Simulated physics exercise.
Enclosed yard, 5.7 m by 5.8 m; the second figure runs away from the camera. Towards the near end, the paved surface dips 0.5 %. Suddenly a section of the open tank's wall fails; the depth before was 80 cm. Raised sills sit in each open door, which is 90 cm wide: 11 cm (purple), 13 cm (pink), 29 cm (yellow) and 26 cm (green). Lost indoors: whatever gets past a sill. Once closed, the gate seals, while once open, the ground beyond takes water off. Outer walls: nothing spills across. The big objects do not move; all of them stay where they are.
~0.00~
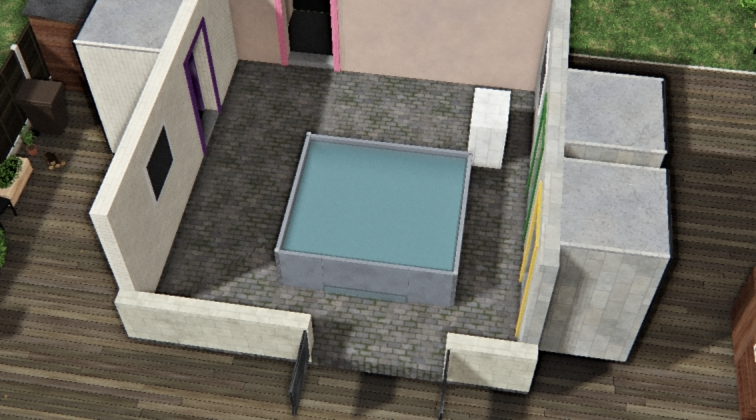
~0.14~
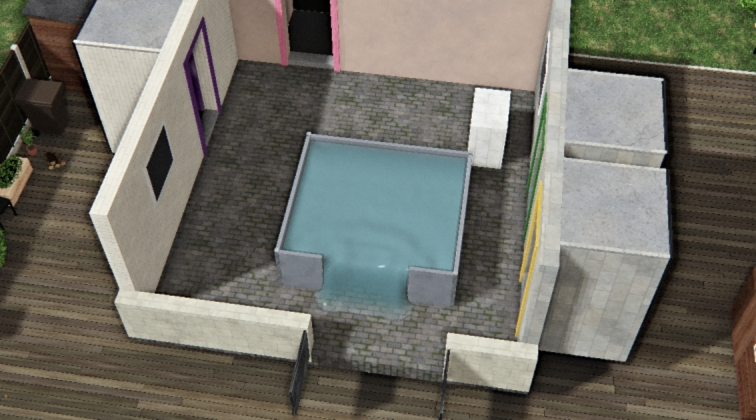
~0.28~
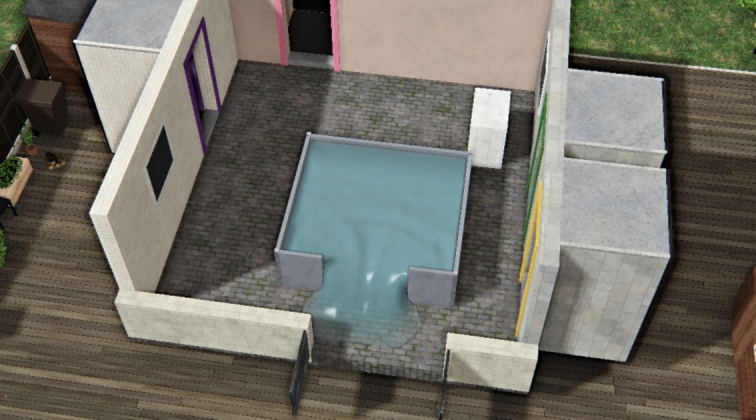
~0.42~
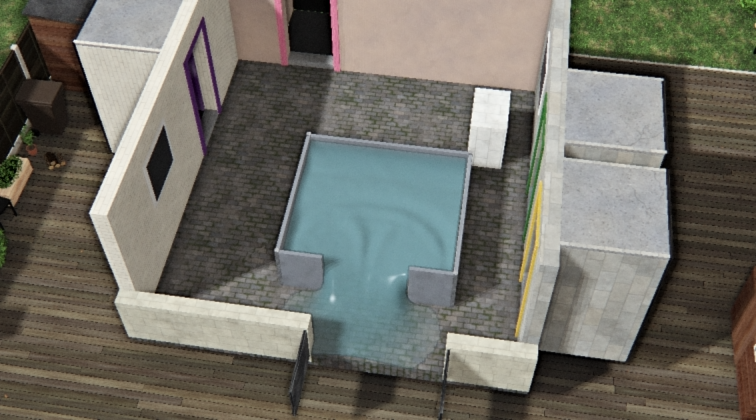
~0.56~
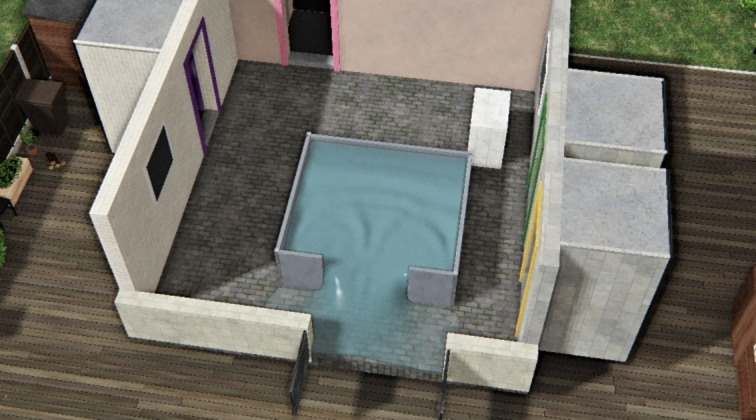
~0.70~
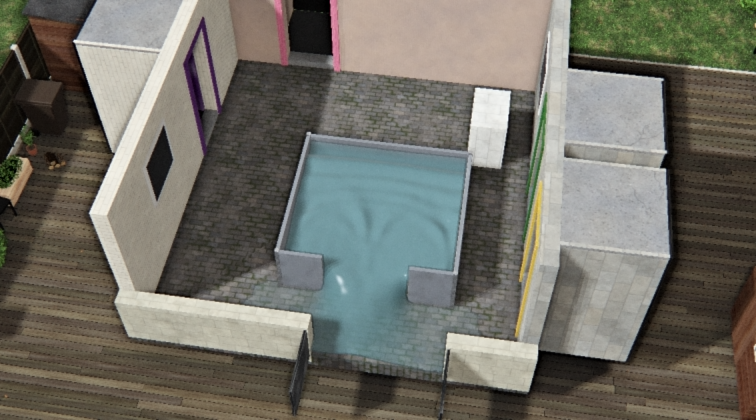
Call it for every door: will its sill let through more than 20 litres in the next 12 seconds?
Purple door - it will not, pink door - it will not, yellow door - it will not, green door - it will not.
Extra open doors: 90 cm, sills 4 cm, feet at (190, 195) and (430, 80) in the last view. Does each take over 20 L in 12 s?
In turn: Under, under.
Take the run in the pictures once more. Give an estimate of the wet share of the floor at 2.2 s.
Close to 25 in a hundred.
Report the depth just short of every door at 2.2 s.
Depths in cm: Purple 0, pink 0, yellow 2, green 0.
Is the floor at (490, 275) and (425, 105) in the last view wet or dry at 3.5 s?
In that order: Flooded, still dry.
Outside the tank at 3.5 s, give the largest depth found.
I'd say near 28 centimetres.
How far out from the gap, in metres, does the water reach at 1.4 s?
Some 3.4 m out.
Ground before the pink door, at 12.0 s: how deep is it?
Reading: Close to 2.5 cm.
After 1.4 s water covers 15 % of the floor and is deepest (46 cm) near (361, 305); purple door not reached, pink door not reached, yellow door not reached, green door not reached.
After 2.2 s water covers 25 % of the floor and is deepest (38 cm) near (361, 305); purple door not reached, pink door not reached, yellow door 2 cm at the sill, 0 L in, green door not reached.
After 3.5 s water covers 30 % of the floor and is deepest (28 cm) near (361, 305); purple door 2 cm at the sill, 0 L in, pink door not reached, yellow door 1 cm at the sill, 0 L in, green door not reached.
After 7.0 s water covers 55 % of the floor and is deepest (16 cm) near (361, 305); purple door 2 cm at the sill, 0 L in, pink door 4 cm at the sill, 0 L in, yellow door 1 cm at the sill, 0 L in, green door not reached.
After 12.0 s water covers 75 % of the floor and is deepest (8 cm) near (307, 339); purple door 4 cm at the sill, 0 L in, pink door 3 cm at the sill, 0 L in, yellow door 1 cm at the sill, 0 L in, green door not reached.
